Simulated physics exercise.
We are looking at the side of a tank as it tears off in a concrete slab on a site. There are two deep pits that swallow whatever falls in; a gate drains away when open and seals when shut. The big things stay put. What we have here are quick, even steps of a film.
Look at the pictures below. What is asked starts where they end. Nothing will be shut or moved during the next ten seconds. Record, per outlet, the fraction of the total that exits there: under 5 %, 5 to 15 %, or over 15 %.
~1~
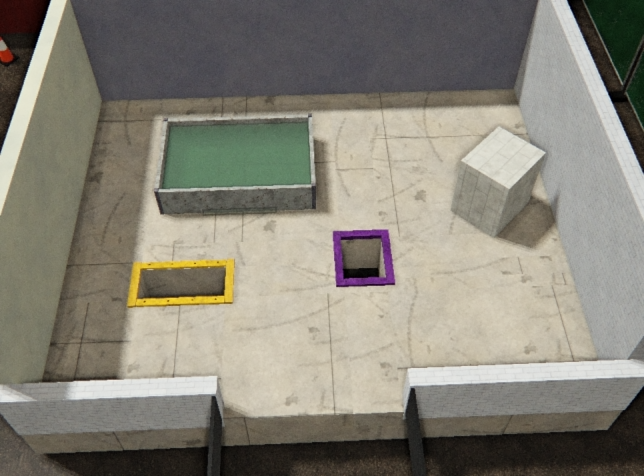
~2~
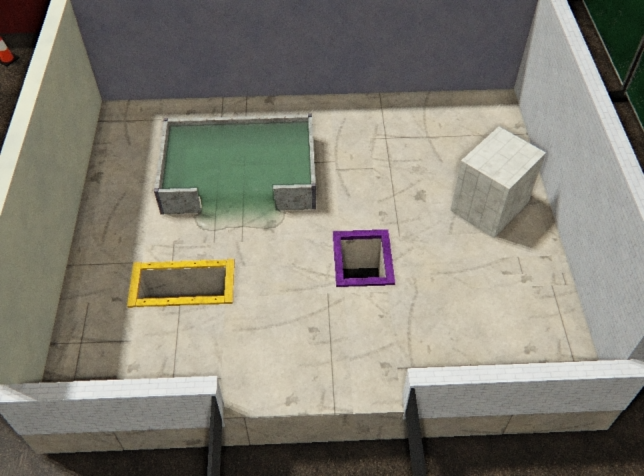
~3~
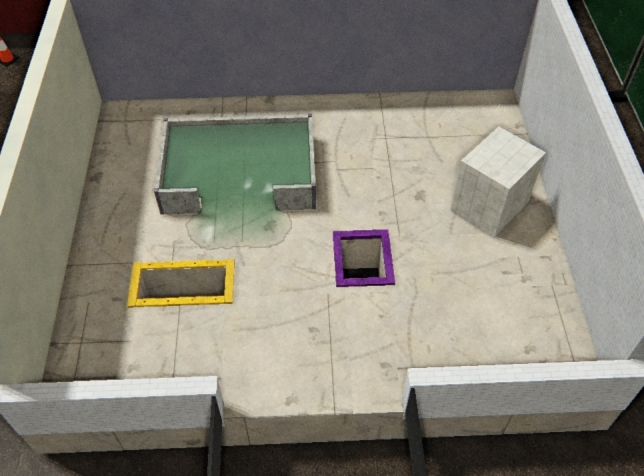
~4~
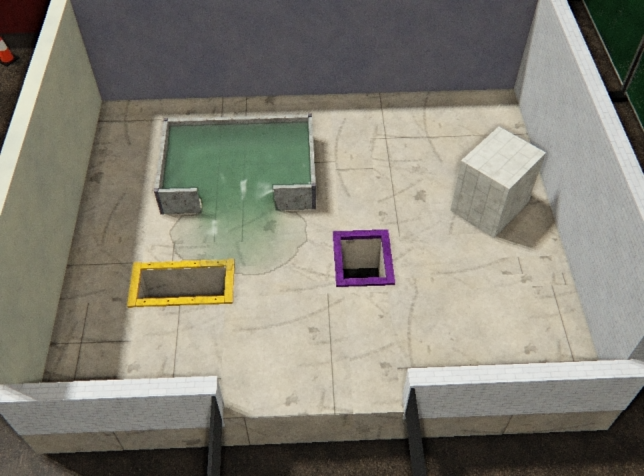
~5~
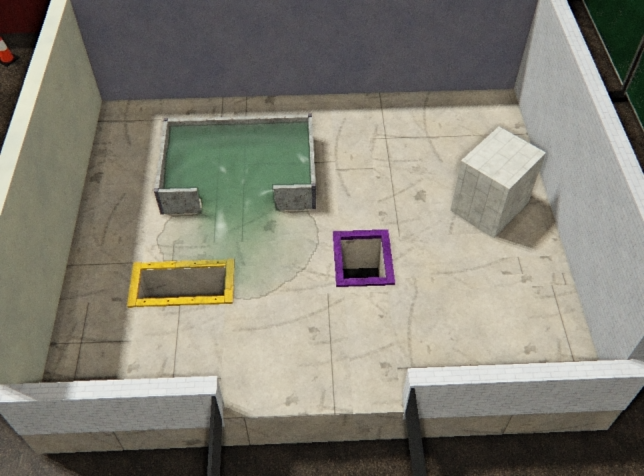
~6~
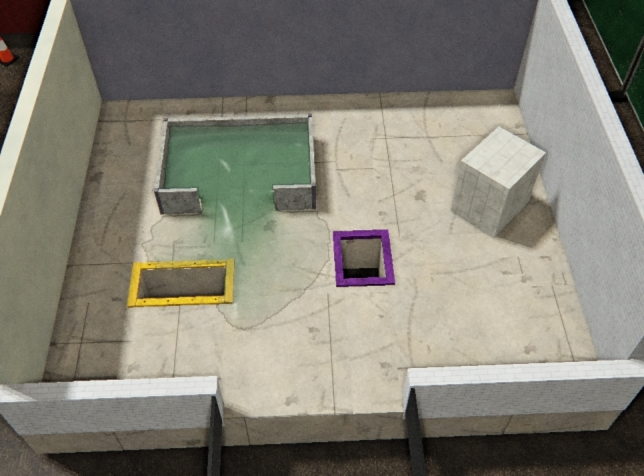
At the end, the gate will receive a cut exceeding fifteen per cent; the purple pit will receive a cut falling short of five per cent; the yellow pit will receive a cut exceeding fifteen per cent.
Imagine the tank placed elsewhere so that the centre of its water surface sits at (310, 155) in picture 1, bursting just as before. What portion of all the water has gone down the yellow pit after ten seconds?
Within ten seconds the yellow pit collects 2 percent of the total.
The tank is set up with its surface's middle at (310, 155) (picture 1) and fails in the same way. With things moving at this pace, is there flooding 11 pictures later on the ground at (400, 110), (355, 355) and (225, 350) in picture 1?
In turn: Clear, flooded, under water.
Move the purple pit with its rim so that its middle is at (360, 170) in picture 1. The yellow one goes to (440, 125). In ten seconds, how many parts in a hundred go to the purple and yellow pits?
Of the total, the purple pit holds 0 per cent and the yellow pit 0 per cent.
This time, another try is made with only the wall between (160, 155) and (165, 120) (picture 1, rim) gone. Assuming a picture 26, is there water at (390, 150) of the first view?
It would be unsoaked by then.
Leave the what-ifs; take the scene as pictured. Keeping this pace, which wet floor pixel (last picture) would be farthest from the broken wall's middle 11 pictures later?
Approximate pixel: (400, 395).
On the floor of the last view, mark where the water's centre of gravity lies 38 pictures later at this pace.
I'd place it roughly at (247, 230).
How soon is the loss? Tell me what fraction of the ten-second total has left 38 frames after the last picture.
Near 85 in a hundred.
A moment on, water covers 15 % of the floor; the gate 0 %, the purple pit 0 %, the yellow pit 6 %.
Next, water covers 20 % of the floor; the gate 6 %, the purple pit 0 %, the yellow pit 13 %.
Then, water covers 25 % of the floor; the gate 16 %, the purple pit 0 %, the yellow pit 19 %.
Later, water covers 30 % of the floor; the gate 28 %, the purple pit 0 %, the yellow pit 24 %.
In the end, water covers 40 % of the floor; the gate 36 %, the purple pit 0 %, the yellow pit 27 %.
